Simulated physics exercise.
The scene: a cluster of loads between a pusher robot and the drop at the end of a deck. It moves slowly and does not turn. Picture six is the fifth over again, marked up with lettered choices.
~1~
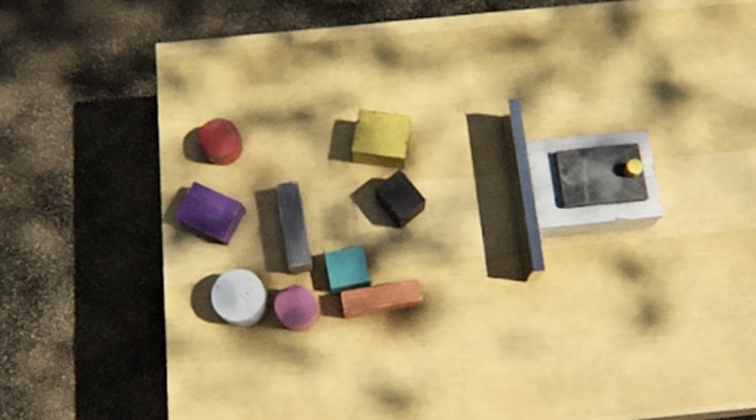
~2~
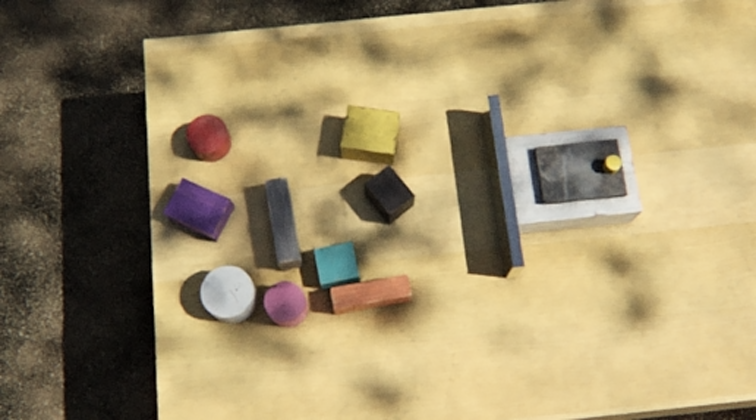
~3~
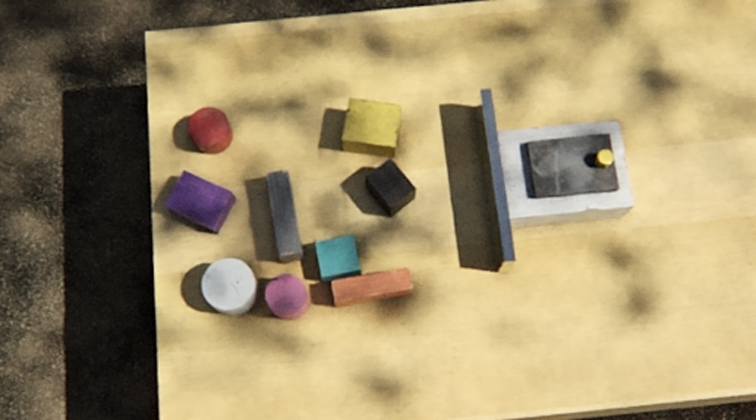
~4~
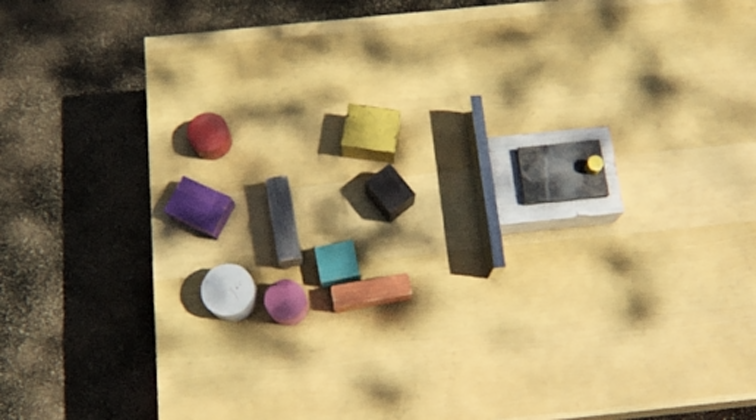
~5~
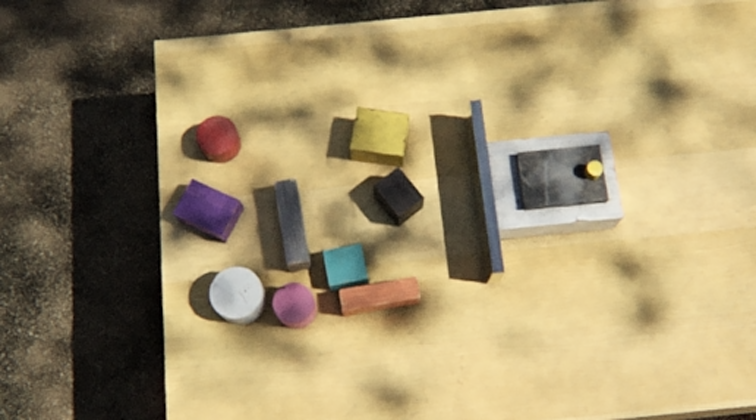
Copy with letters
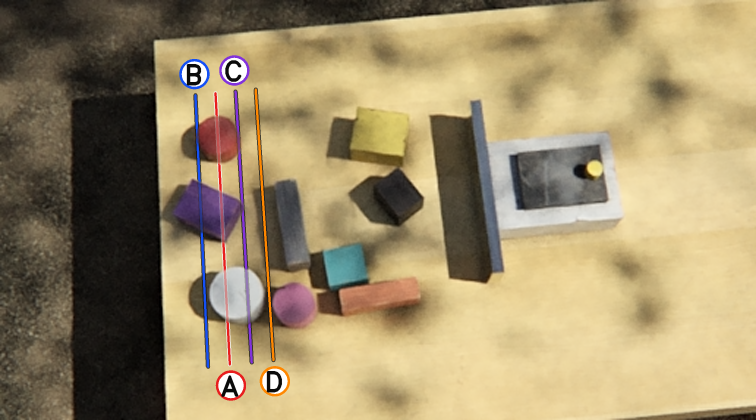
On a pale deck, a pusher robot slides slightly left, nearing a cluster of still, coloured objects.
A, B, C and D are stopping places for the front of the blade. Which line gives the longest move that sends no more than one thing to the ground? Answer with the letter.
C is the last line within the limit.
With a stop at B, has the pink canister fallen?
By then, no.
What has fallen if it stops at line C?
The purple crate goes over.
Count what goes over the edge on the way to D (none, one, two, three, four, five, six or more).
In all, none.
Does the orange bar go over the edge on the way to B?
No.
On the copy, A at (222, 223); B at (201, 225); C at (243, 221); D at (264, 219).
On C. First, robot (468, 186); orange bar (364, 300); yellow crate (360, 142).
Then, robot (379, 194); white canister (229, 296); pink canister (262, 328).
Finally, robot (311, 200); purple crate over the edge; red canister (163, 145); one fallen.
By contrast, A drops three; B drops four; D is within the limit but short.
